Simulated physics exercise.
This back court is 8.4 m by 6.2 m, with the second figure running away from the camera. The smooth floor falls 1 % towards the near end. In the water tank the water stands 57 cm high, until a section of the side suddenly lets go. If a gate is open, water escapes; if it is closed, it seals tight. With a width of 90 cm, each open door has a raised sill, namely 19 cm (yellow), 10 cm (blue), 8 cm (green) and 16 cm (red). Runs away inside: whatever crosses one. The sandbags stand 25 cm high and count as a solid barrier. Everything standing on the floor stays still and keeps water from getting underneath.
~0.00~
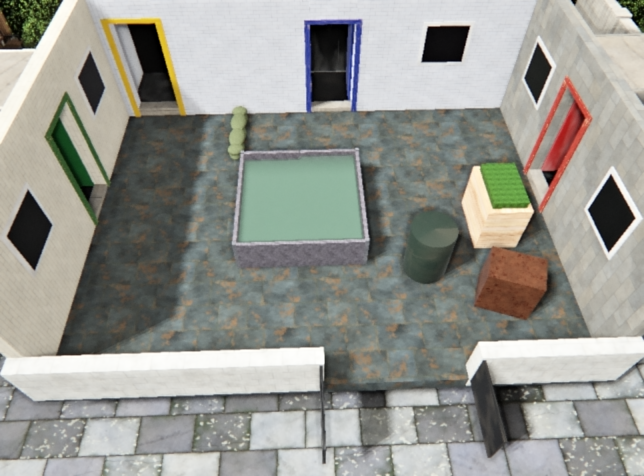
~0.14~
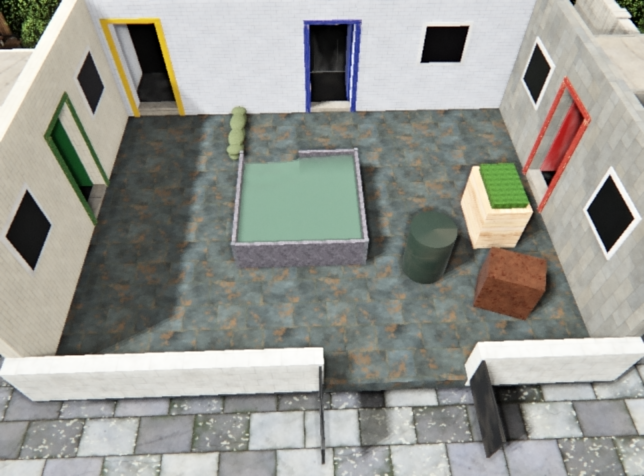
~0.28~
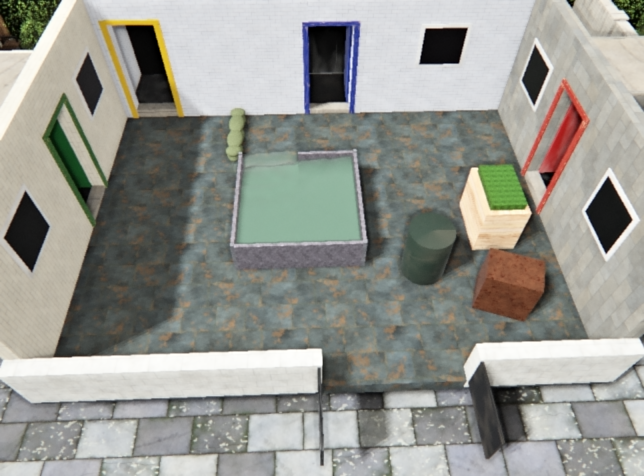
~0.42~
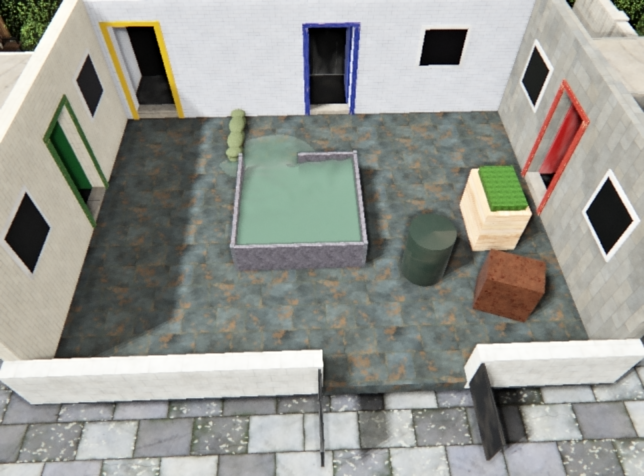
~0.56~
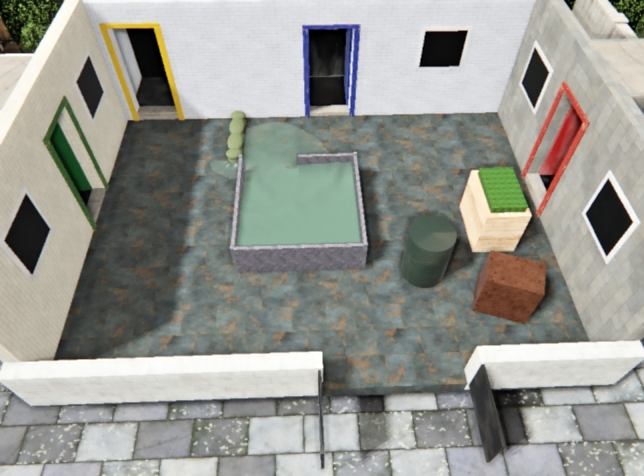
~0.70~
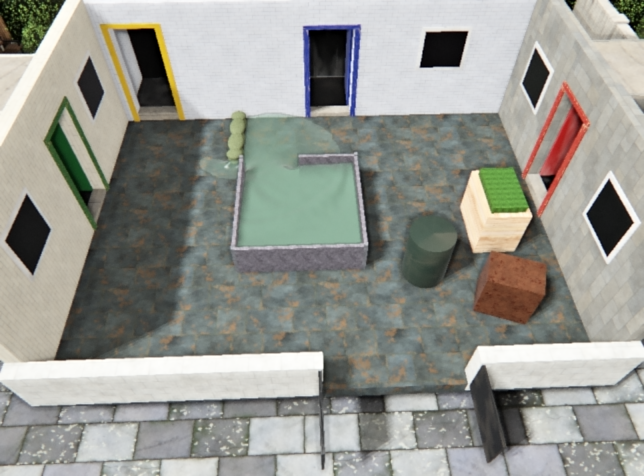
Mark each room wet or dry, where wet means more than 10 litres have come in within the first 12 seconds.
Yellow door - dry, blue door - wet, green door - dry, red door - dry.
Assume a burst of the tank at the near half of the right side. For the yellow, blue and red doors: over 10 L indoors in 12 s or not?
Then: Yellow short of it, blue short of it, red short of it.
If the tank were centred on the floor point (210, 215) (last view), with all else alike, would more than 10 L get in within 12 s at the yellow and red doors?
Against that limit: Yellow past it, red not over.
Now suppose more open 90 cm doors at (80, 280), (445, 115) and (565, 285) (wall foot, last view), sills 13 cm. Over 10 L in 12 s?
First doorway falls short, second falls short, third falls short.
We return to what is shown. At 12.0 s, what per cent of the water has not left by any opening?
Around 94 per cent of the water.
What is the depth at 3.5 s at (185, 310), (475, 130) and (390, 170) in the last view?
Depths: About 0, 5 and 2 centimetres.
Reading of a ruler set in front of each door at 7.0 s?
Depths in cm: Yellow 3, blue 10, green 4, red 13.
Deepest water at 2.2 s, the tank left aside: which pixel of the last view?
In the final picture, near (248, 123).
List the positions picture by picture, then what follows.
Still water, 57 cm deep, in the water tank at (300, 196), in the first picture.
Water pours out on the water tank's far side and has run 0.6 m, to a hidden place; typically 8 cm deep outside, 57 cm at the water tank's back, in the second picture.
The front is at a hidden place, 0.8 m from the gap on the water tank's far side; 0.9 m2 of floor is under water; 57 cm left at the back of the water tank, in the third picture.
Water pours out on the water tank's far side and has run 1.3 m, to (285, 137); typically 8 cm deep outside, 57 cm at the water tank's back, in the fourth picture.
The front is at (283, 124), 1.8 m from the gap on the water tank's far side; 2.7 m2 of floor is under water; 57 cm left at the back of the water tank, in the fifth picture.
Water pours out on the water tank's far side and has run 2.1 m, to (246, 118); typically 6 cm deep outside, 57 cm at the water tank's back, in the sixth picture.
After 1.4 s water covers 15 % of the floor and is deepest (45 cm) near (257, 118); yellow door not reached, blue door 14 cm at the sill, 1 L in, green door not reached, red door not reached.
After 2.2 s water covers 25 % of the floor and is deepest (42 cm) near (248, 123); yellow door 2 cm at the sill, 0 L in, blue door 17 cm at the sill, 12 L in, green door not reached, red door not reached.
After 3.5 s water covers 40 % of the floor and is deepest (27 cm) near (248, 129); yellow door 3 cm at the sill, 0 L in, blue door 14 cm at the sill, 37 L in, green door 4 cm at the sill, 0 L in, red door not reached.
After 7.0 s water covers 70 % of the floor and is deepest (19 cm) near (590, 364); yellow door 3 cm at the sill, 0 L in, blue door 10 cm at the sill, 55 L in, green door 4 cm at the sill, 0 L in, red door 13 cm at the sill, 0 L in.
After 12.0 s water covers 90 % of the floor and is deepest (12 cm) near (578, 365); yellow door 2 cm at the sill, 0 L in, blue door 5 cm at the sill, 56 L in, green door 3 cm at the sill, 0 L in, red door 8 cm at the sill, 0 L in.
